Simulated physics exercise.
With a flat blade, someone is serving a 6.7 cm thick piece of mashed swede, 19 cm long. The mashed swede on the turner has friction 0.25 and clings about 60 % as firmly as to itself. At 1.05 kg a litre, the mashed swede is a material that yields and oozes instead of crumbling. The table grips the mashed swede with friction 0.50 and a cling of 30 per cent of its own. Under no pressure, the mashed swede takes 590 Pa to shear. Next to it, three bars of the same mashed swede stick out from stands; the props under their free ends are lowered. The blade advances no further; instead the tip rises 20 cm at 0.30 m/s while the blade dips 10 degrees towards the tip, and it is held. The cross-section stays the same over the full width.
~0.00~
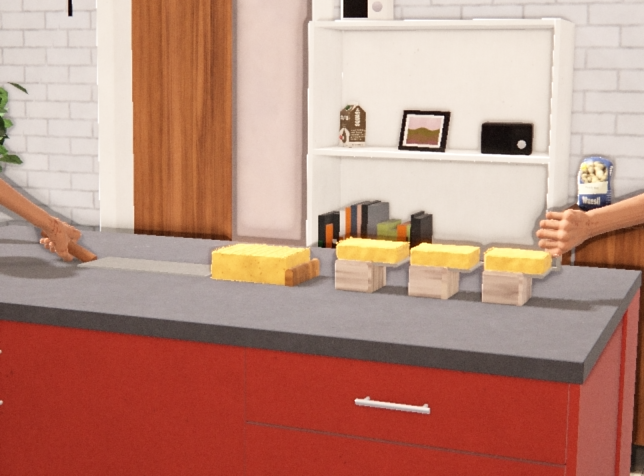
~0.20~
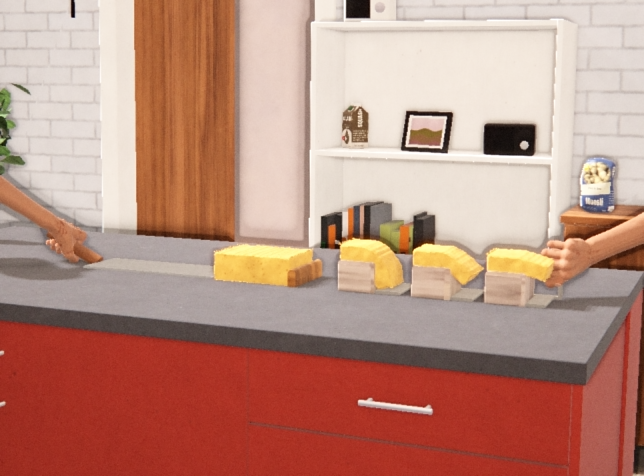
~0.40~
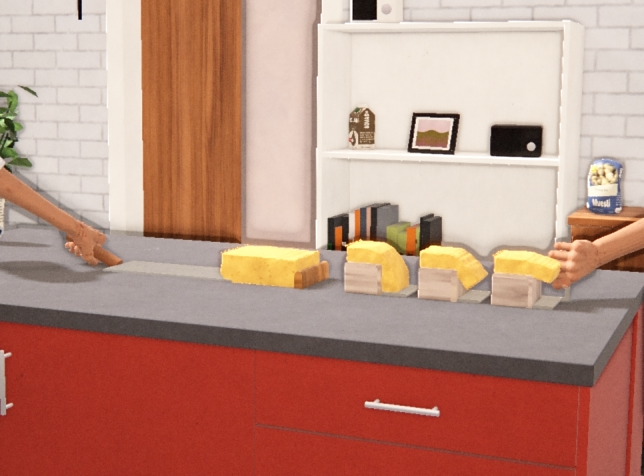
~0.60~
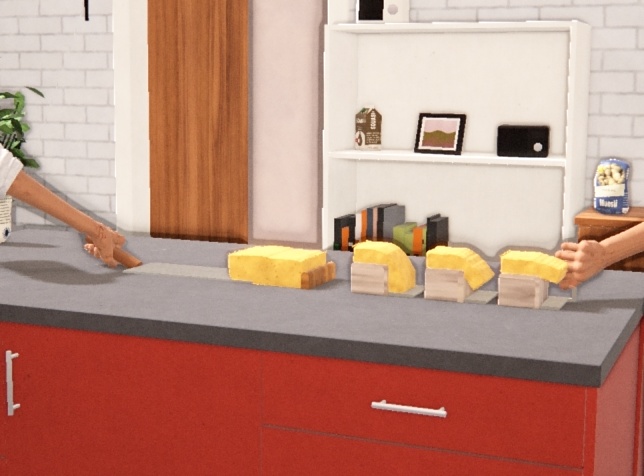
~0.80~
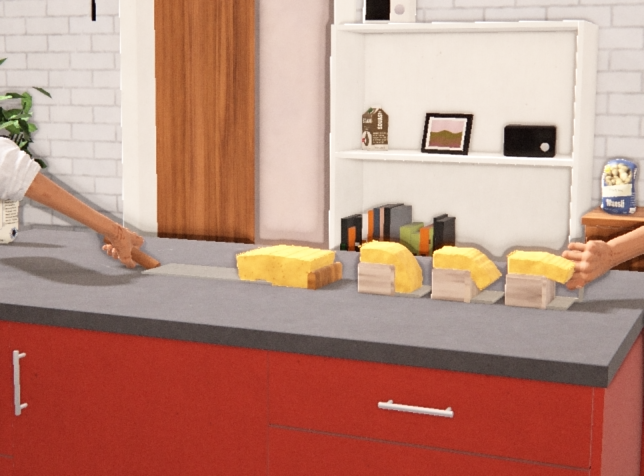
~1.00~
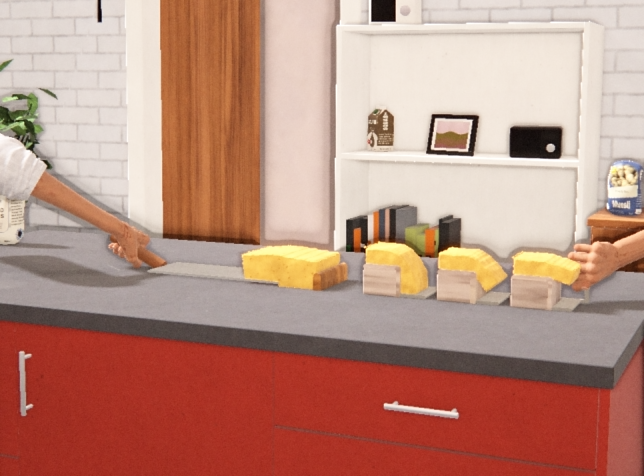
Three yellow bars droop over their wooden blocks, then a hand slides the blade right beneath a yellow slab.
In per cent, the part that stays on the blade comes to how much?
It comes to about 52 %.
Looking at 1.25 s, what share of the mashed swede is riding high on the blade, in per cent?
9 %.
By 1.25 s, the tip is 7.7 cm up.
By 1.54 s, the tip is 16 cm up.
By 1.84 s, the tip is 20 cm up and 52 % is riding high on the blade.
By 2.13 s, the tip is 20 cm up and 52 % is riding high on the blade.
By 2.23 s, at the end, the tip is 20 cm up and 52 % is riding high on the blade.
